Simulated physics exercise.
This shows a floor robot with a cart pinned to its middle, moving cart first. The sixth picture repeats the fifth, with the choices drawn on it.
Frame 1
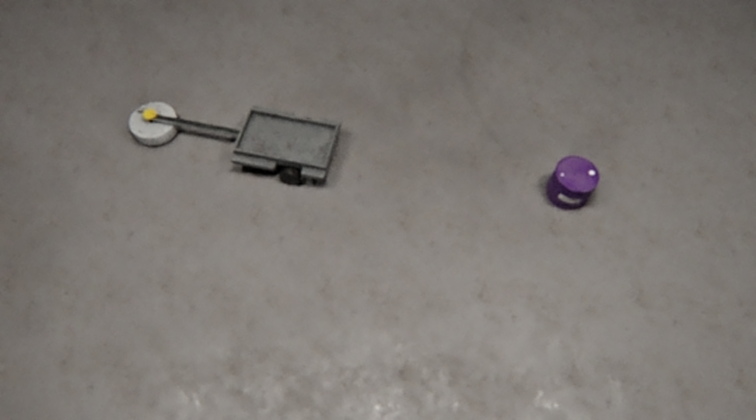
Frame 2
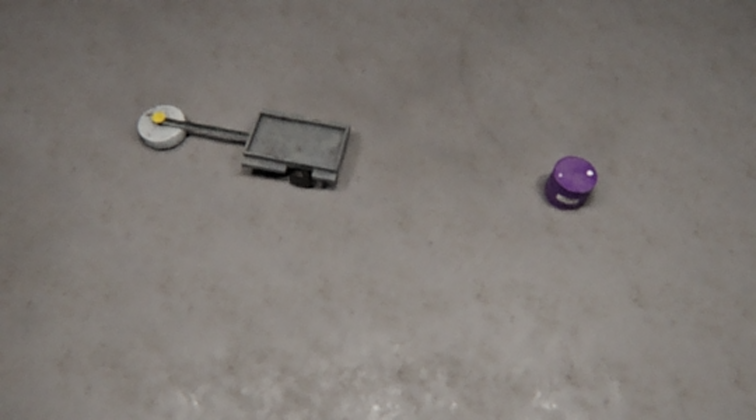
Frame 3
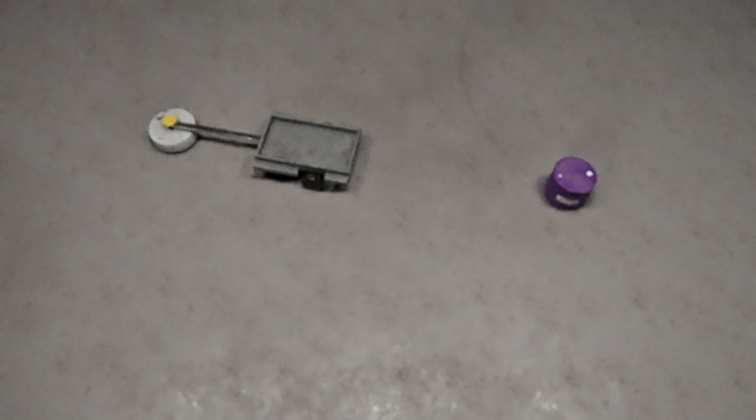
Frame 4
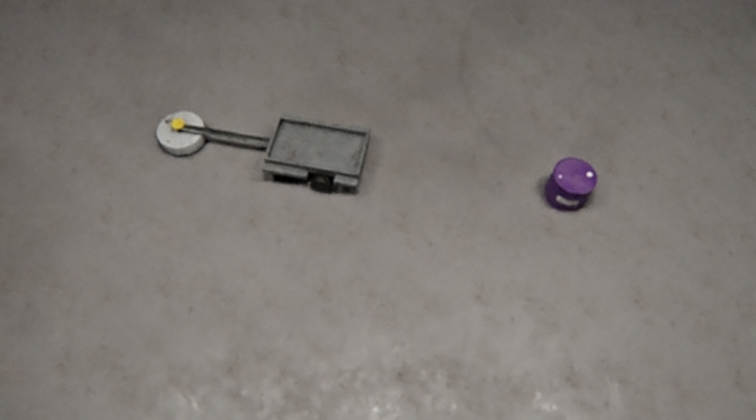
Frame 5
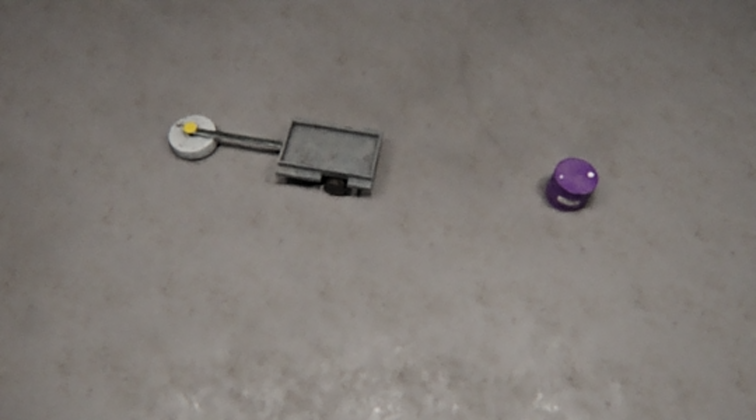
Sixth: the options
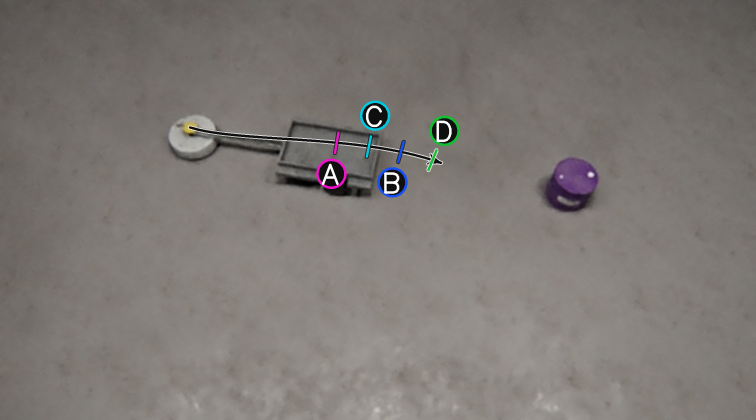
A white round robot pushes a grey cart slowly rightward while a purple tub stays still.
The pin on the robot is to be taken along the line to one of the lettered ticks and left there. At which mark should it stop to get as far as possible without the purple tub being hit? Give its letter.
Stop at A.
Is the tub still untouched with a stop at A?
Yes.
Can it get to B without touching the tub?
No.
On the marked copy, A at (337, 143); B at (401, 152); C at (369, 146); D at (433, 160); the route from (190, 127) via (319, 141) to (441, 163).
With A. Early on, robot (243, 143), cart (383, 159).
Further on, robot (294, 147), cart (436, 168).
At the end, robot (337, 150), cart (480, 177); nothing has been touched.
As for the rest, B is too far, the tub has been hit; C is too far, the tub has been hit; D is too far, the tub has been hit.
